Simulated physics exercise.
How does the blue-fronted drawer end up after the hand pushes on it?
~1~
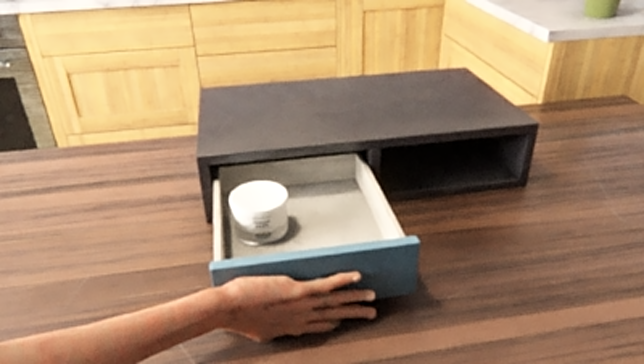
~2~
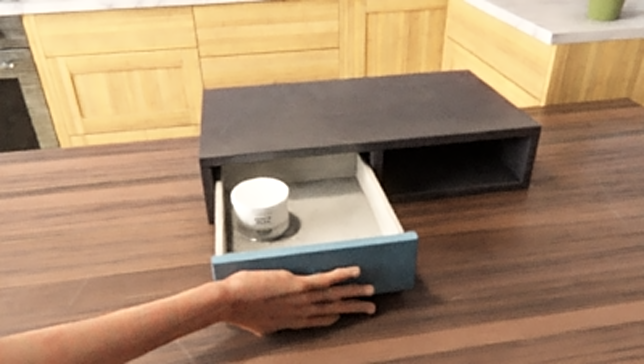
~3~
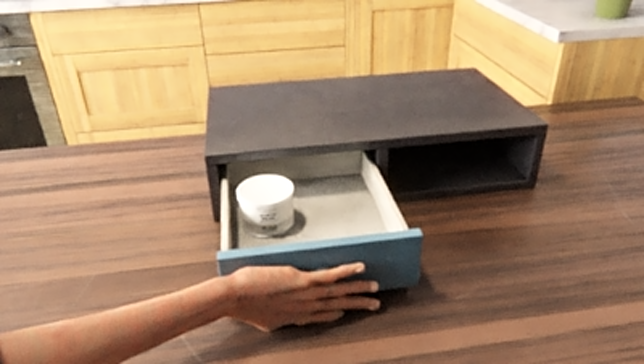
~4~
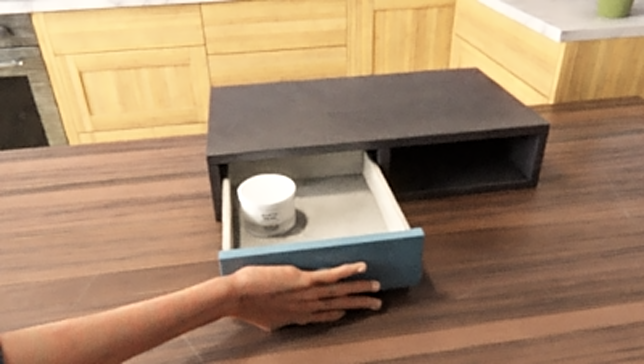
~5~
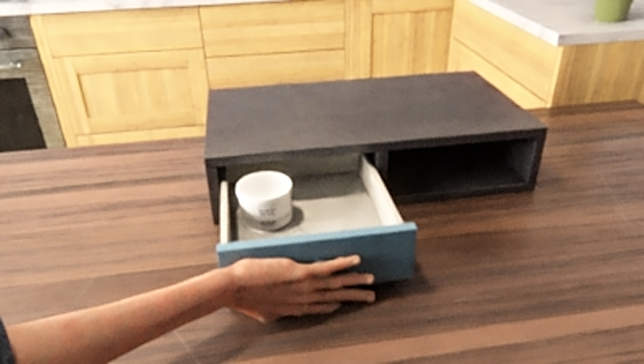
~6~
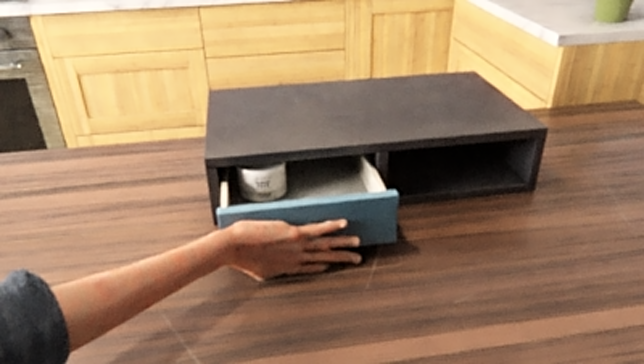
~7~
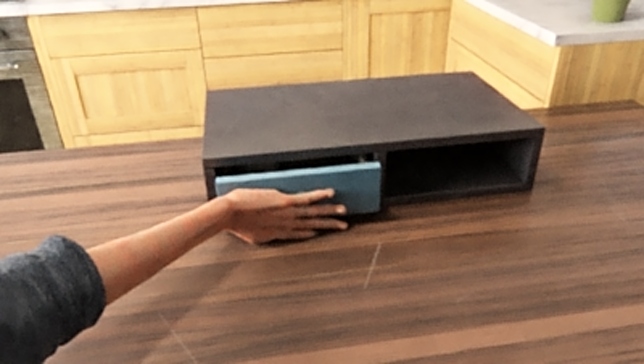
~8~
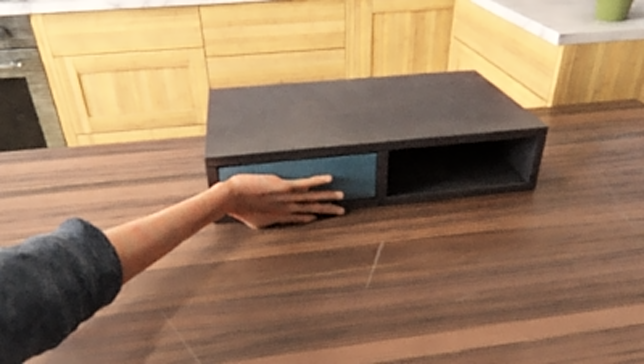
It ends up fully closed, with its blue front flush with the dark chest and the white tin out of sight.
